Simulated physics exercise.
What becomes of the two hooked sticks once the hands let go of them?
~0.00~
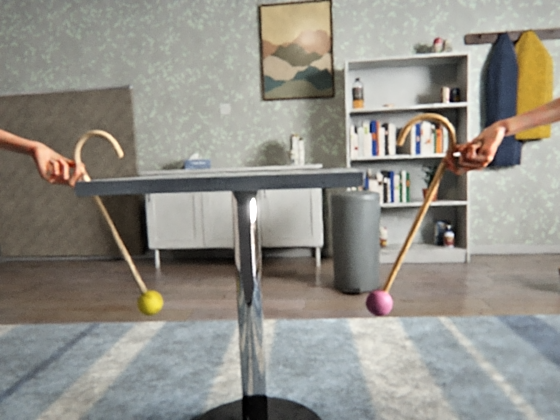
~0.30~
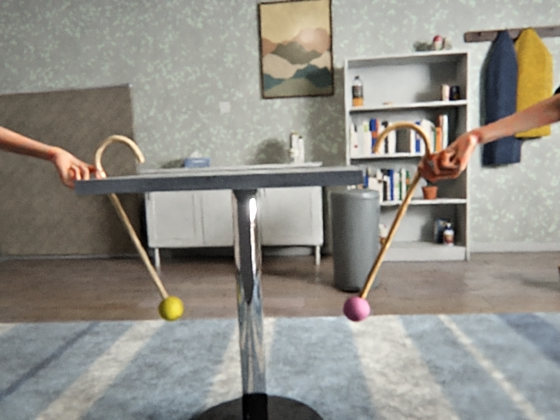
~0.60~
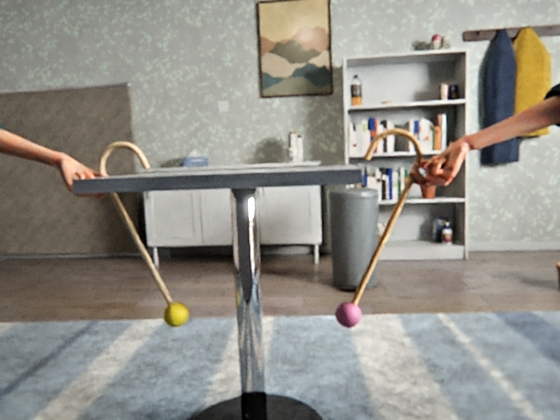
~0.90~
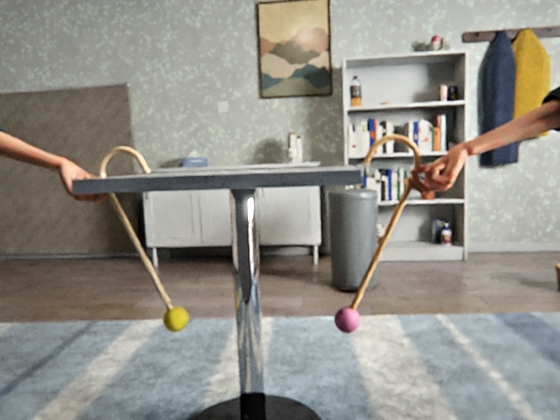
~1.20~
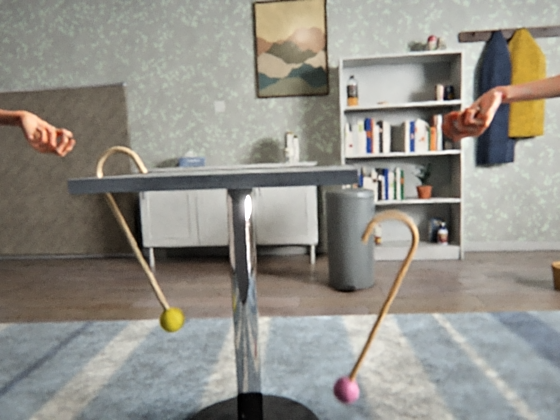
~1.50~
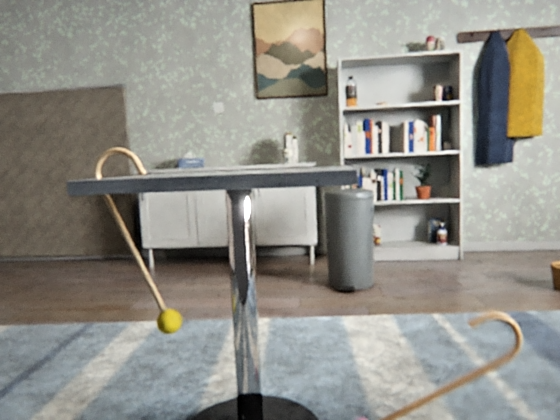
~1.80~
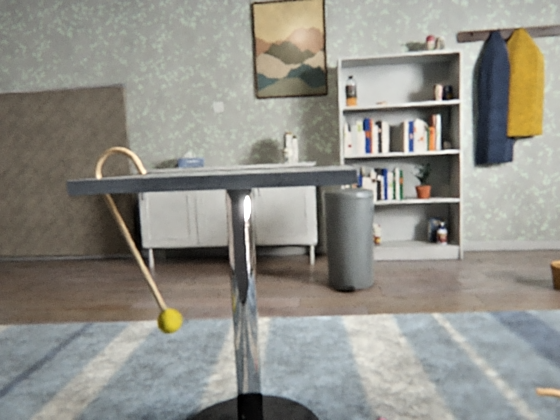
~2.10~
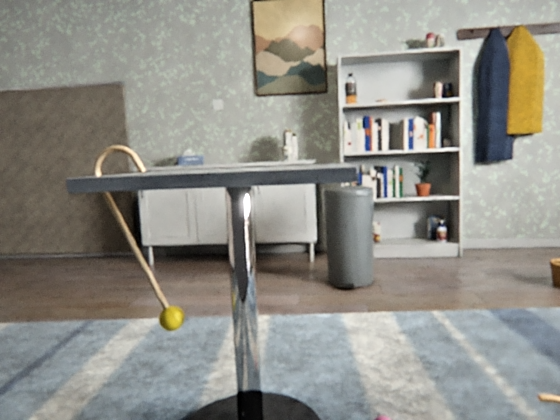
The one with the yellow ball stays hooked on the table edge, while the one with the pink ball falls to the floor.
